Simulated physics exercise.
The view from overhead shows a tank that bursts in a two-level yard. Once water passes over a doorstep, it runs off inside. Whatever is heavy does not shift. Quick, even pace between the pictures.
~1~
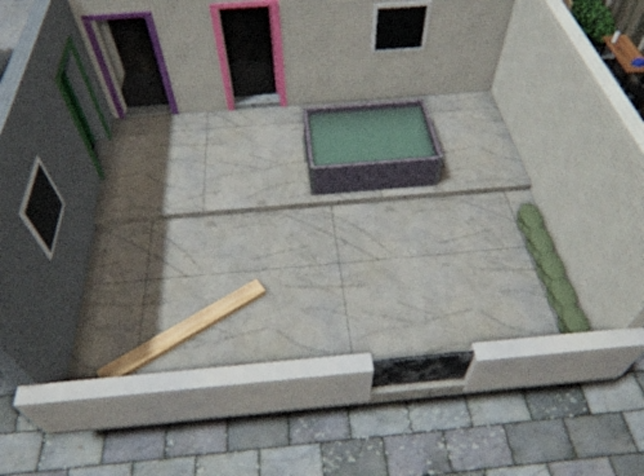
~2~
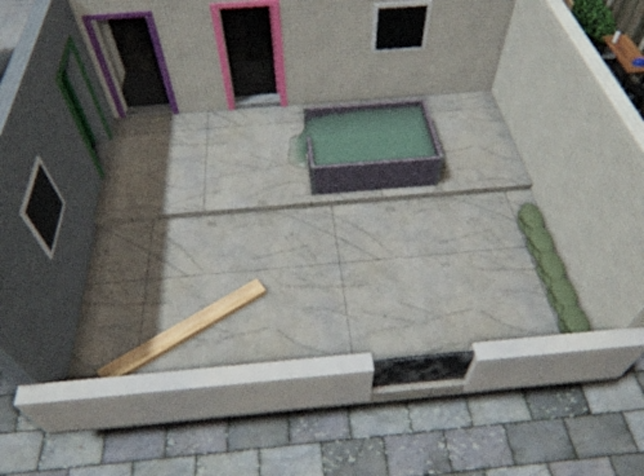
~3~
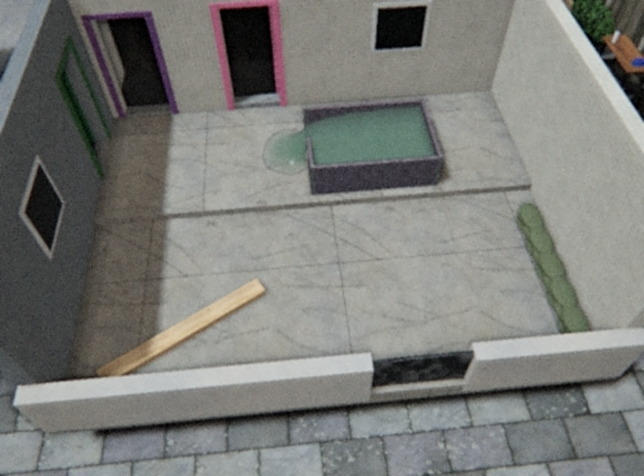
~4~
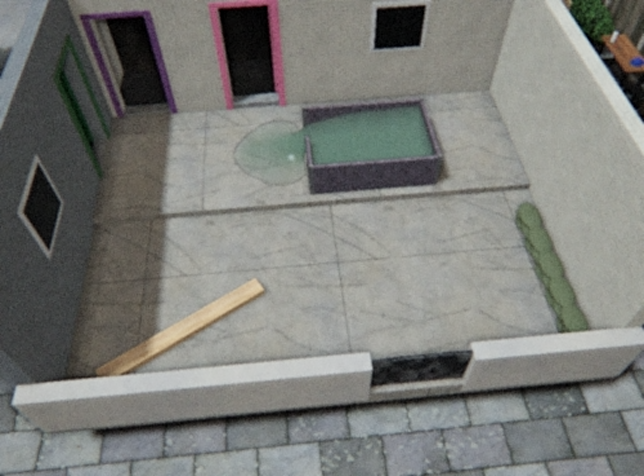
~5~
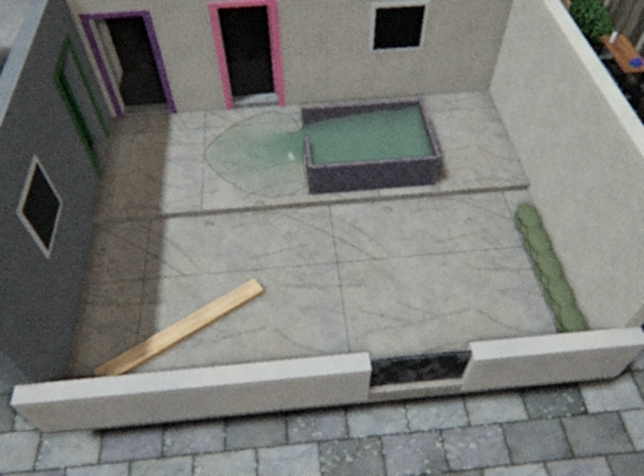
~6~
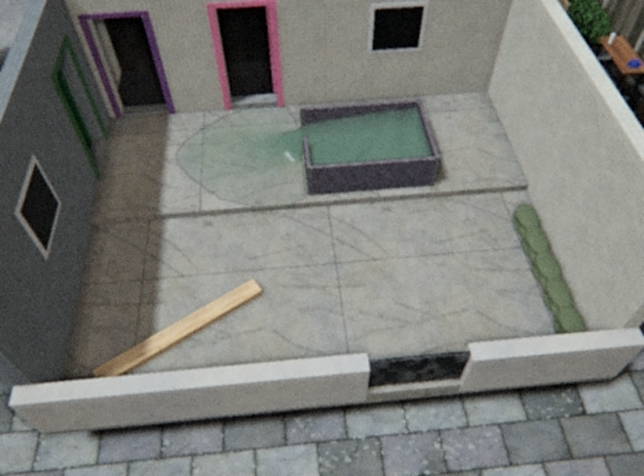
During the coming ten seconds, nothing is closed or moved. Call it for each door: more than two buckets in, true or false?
Pink door false, purple door true, green door true.
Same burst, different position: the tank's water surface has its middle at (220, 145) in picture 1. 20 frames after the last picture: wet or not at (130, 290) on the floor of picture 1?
At that place: Covered.
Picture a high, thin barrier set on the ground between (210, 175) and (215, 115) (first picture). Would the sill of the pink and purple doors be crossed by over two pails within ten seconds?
Pink door: Over the threshold. Purple door: Within bounds.
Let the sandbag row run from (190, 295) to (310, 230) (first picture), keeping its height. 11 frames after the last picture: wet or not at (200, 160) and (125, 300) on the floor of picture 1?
In turn: Covered, no water.
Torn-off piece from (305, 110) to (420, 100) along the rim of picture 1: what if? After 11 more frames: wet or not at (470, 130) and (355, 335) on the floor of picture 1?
As listed: Covered, clear.
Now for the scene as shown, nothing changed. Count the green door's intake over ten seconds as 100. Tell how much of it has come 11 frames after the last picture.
That share would be near 10 %.
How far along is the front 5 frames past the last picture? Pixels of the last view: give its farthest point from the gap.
Point: (108, 134) in the last picture's pixels.
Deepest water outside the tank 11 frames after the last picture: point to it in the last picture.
My best guess is roughly (110, 121).
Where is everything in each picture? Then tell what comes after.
The first frame shows still water in the water tank at (370, 135).
In the second frame, water pours out at (310, 141) and has run to (295, 163).
In the third frame, the front is at (267, 158), out from the gap at (309, 142).
In the fourth frame, water pours out at (308, 142) and has run to (239, 157).
In the fifth frame, the front is at (212, 148), out from the gap at (307, 142).
In the sixth frame, the front is at (184, 150), out from the gap at (306, 142).
A moment on, water covers 20 % of the floor; the pink door wet at the sill, nothing in, the purple door wet at the sill, nothing in, the green door wet at the sill, nothing in.
Next, water covers 25 % of the floor; the pink door under two buckets in, the purple door under two buckets in, the green door over two buckets in.
Then, water covers 30 % of the floor; the pink door under two buckets in, the purple door over two buckets in, the green door far over two buckets in.
Later, water covers 35 % of the floor; the pink door under two buckets in, the purple door over two buckets in, the green door far over two buckets in.
In the end, water covers 55 % of the floor; the pink door under two buckets in, the purple door far over two buckets in, the green door far over two buckets in.
